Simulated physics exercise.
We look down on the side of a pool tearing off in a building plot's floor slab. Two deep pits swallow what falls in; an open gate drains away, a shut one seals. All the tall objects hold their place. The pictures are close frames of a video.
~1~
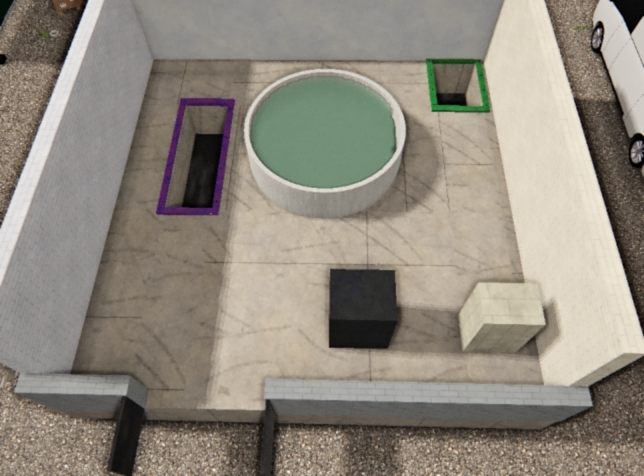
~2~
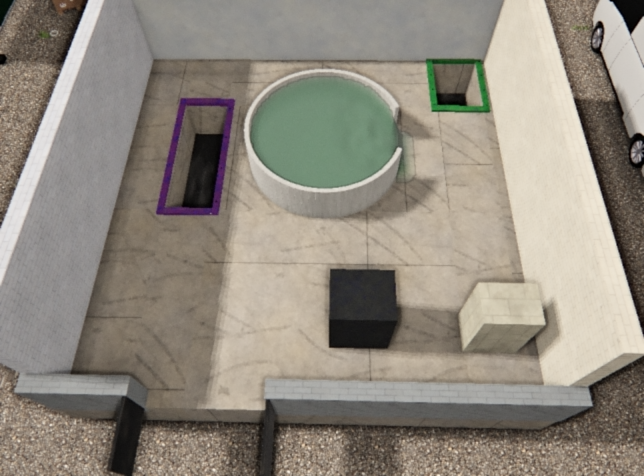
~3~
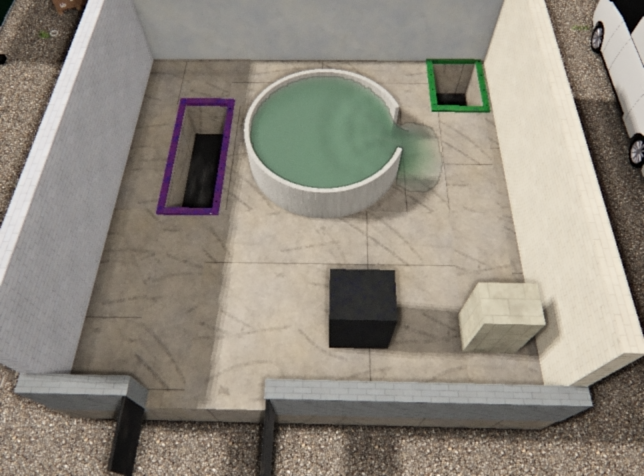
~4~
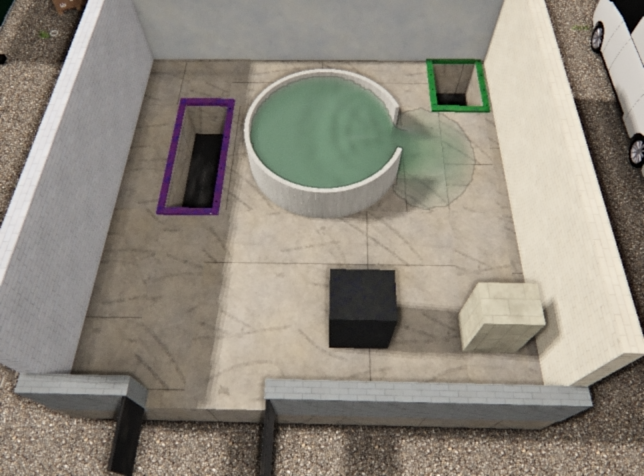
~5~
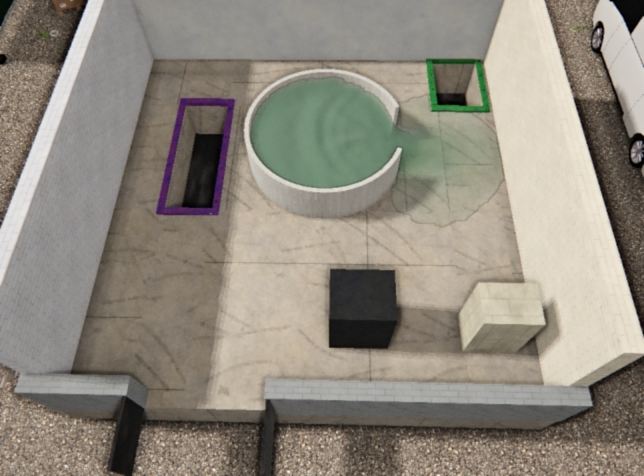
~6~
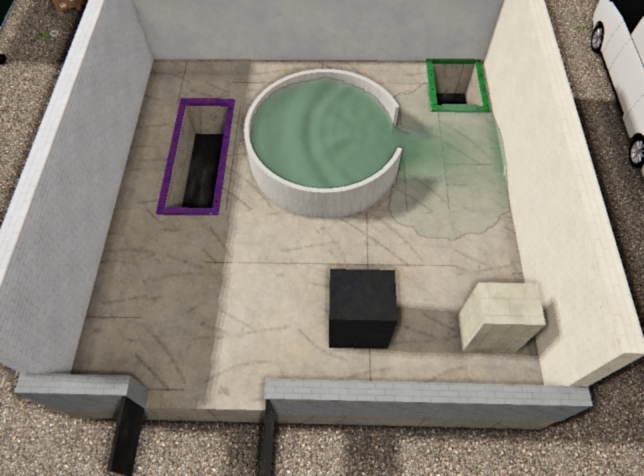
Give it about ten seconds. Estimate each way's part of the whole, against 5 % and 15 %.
One by one: The gate takes not even 5 %; the green pit takes above 15 %; the purple pit takes not even 5 %.
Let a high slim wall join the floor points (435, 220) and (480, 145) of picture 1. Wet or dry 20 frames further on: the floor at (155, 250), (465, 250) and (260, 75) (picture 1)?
In that order: No water, flooded, no water.
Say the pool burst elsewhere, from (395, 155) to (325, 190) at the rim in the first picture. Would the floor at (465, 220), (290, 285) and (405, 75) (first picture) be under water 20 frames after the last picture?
One after the other: Flooded, covered, clear.
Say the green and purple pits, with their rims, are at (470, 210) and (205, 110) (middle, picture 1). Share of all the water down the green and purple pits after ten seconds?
Parts in a hundred: Green 25, purple 15.
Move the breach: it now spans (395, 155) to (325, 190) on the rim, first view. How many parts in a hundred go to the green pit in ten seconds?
Parts in a hundred: Green 6.
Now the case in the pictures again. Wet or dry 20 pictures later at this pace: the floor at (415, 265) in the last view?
There: Wet.
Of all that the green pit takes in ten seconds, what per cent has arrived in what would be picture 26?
Some 50 per cent.
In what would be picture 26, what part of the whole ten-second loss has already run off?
I make it 45 per cent.
A moment on, water covers 15 % of the floor; the gate 0 %, the green pit 1 %, the purple pit 0 %.
Next, water covers 20 % of the floor; the gate 0 %, the green pit 6 %, the purple pit 0 %.
Then, water covers 35 % of the floor; the gate 0 %, the green pit 13 %, the purple pit 0 %.
Later, water covers 70 % of the floor; the gate 0 %, the green pit 21 %, the purple pit 0 %.
In the end, water covers 95 % of the floor; the gate 1 %, the green pit 27 %, the purple pit 0 %.
